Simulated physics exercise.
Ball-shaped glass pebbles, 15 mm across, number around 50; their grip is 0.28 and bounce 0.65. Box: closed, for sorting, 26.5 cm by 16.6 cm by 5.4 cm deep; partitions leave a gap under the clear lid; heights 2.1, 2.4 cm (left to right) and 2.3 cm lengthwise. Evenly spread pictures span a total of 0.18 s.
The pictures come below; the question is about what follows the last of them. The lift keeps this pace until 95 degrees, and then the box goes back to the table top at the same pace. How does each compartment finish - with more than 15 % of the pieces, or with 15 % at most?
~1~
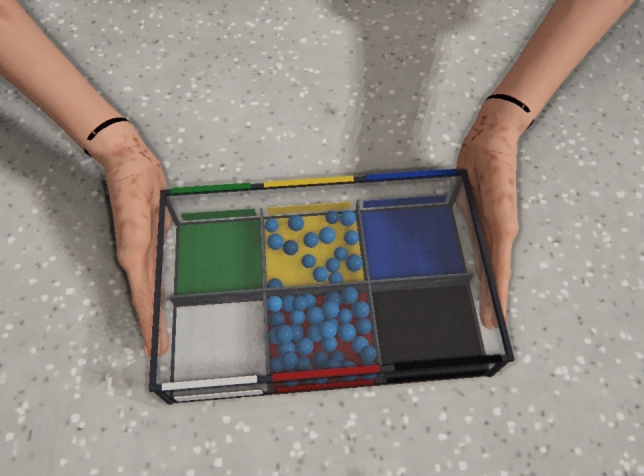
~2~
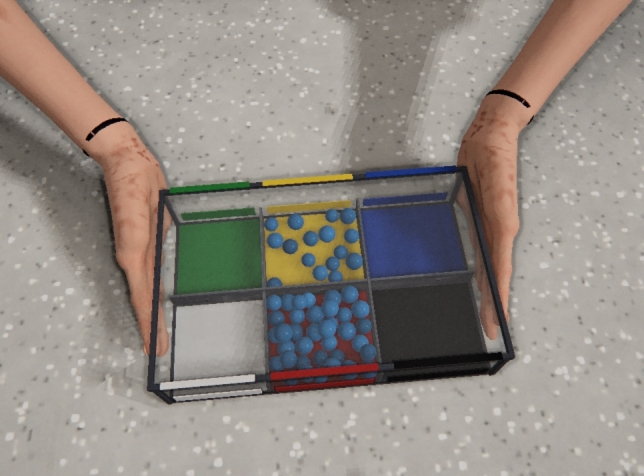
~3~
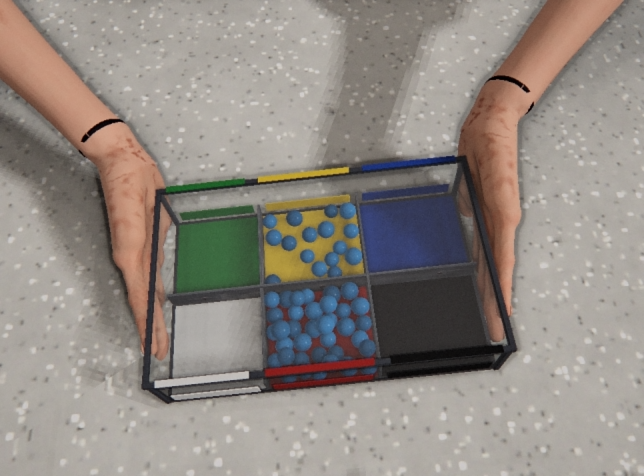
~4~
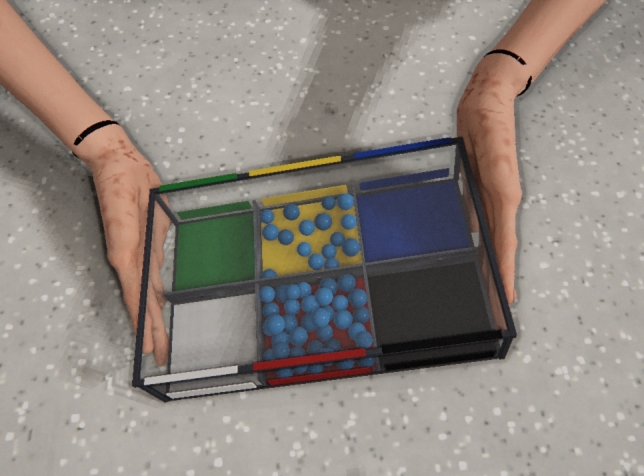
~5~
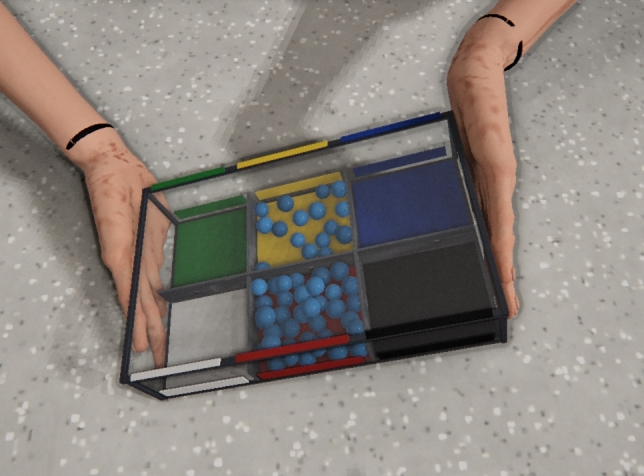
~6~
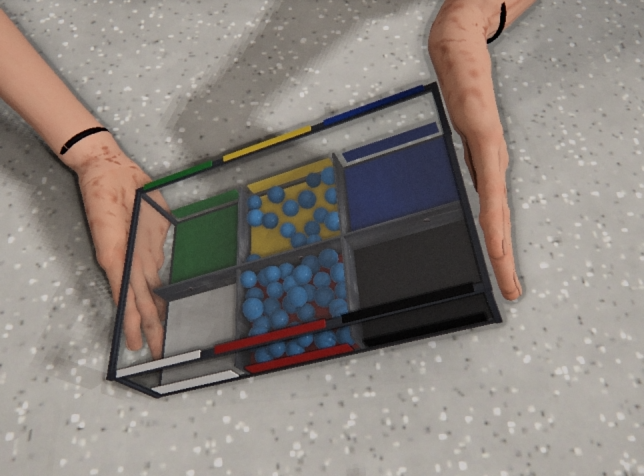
Red: At most 15 %, blue: At most 15 %, green: More than 15 %, yellow: At most 15 %, white: More than 15 %, black: At most 15 %.
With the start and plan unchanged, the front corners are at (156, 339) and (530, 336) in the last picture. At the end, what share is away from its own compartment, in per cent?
Near 90 %.
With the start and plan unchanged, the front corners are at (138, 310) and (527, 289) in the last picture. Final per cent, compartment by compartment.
Final shares: Red 5%, blue 30%, green 10%, yellow 55%, white 0%, black 0%.
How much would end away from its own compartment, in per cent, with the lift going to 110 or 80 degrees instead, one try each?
Some 100 and some 80 per cent, respectively.
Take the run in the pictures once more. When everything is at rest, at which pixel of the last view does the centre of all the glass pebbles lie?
When it all comes to rest, the middle is near (214, 279).
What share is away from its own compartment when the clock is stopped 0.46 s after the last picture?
Roughly 55 percent.
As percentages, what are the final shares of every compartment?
Red 0; blue 0; green 65; yellow 0; white 35; black 0 (in a hundred).
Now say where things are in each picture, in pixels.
In the first picture, box tilt 0 degrees, front corners at (155, 386) and (507, 356); red 70 %, yellow 30 %.
In the second picture, box tilt 1 degrees, front corners at (153, 385) and (508, 354).
In the third picture, box tilt 4 degrees, front corners at (148, 384) and (510, 346), lowest corner left back.
In the fourth picture, box tilt 10 degrees, front corners at (139, 381) and (509, 332), lowest corner left back.
In the fifth picture, box tilt 17 degrees, front corners at (126, 377) and (501, 310), lowest corner left back.
In the sixth picture, box tilt 24 degrees, front corners at (113, 374) and (483, 284), lowest corner left back; red 70 %, yellow 30 %.
Then, 0.46 s after the last picture, tilt 94 degrees; red 25 %, green 20 %, yellow 20 %, white 35 %.
Then, 0.77 s after the last picture, tilt 38 degrees; green 65 %, white 35 %.
Then, 1.17 s after the last picture, tilt 0 degrees; green 65 %, white 35 %.
In the end, red 0 %, blue 0 %, green 65 %, yellow 0 %, white 35 %, black 0 %.
